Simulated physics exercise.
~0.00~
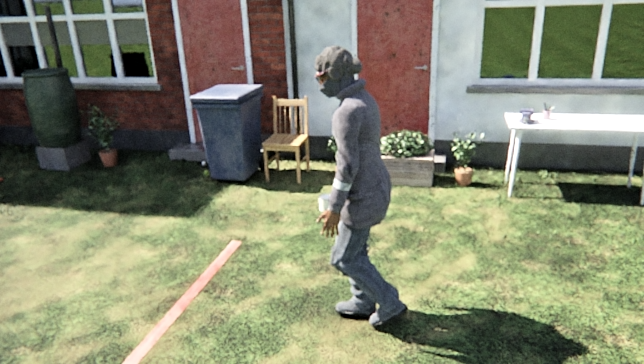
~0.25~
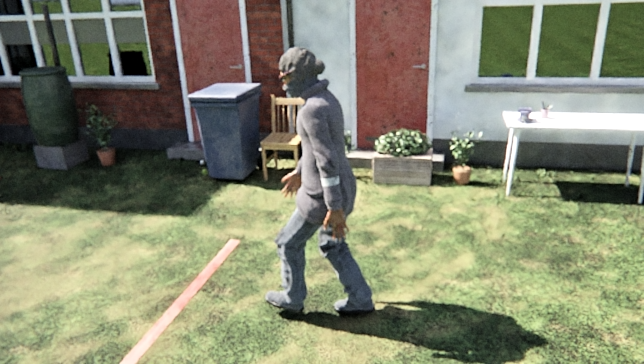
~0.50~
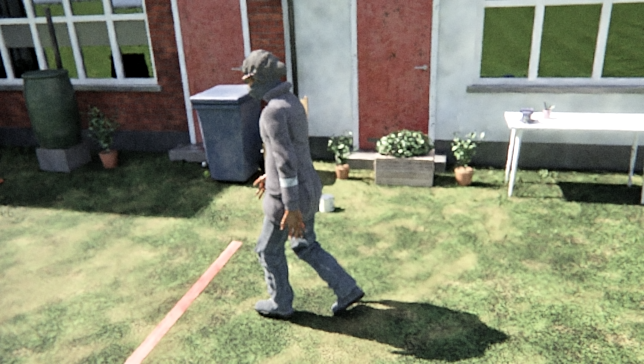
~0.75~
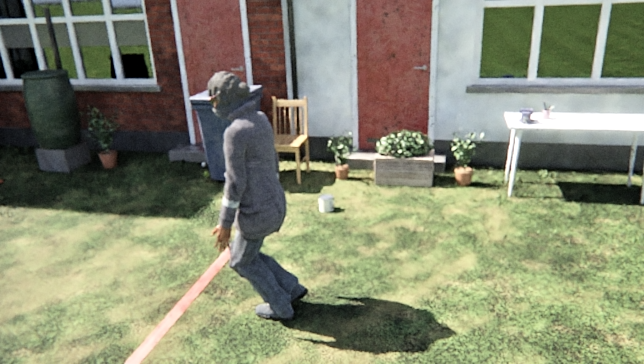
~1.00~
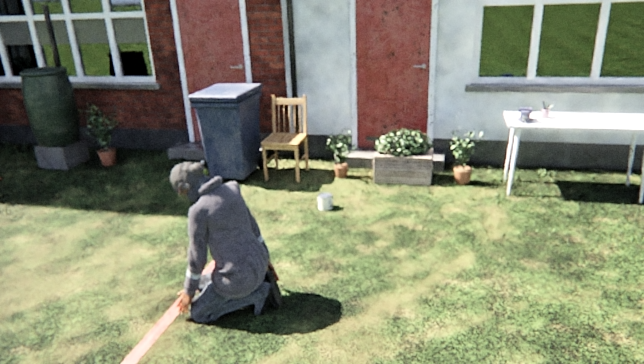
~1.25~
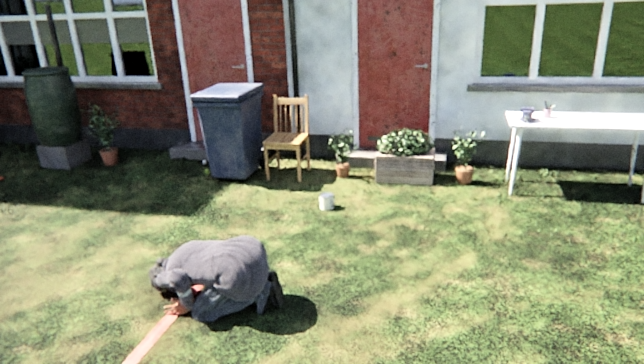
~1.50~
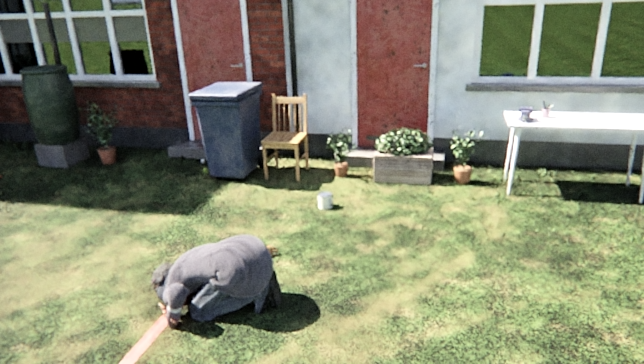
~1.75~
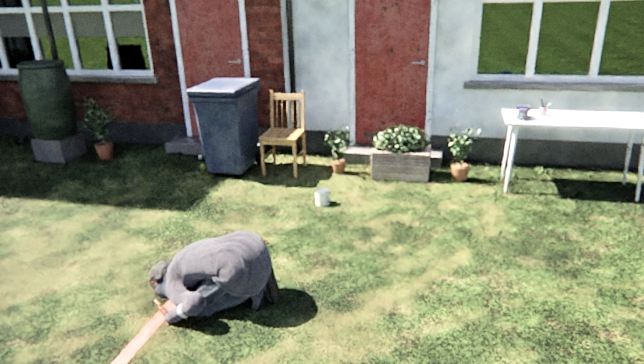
Person in grey walking left across a lawn, kneeling at a red tape, then bending forward until crouched with head over it.
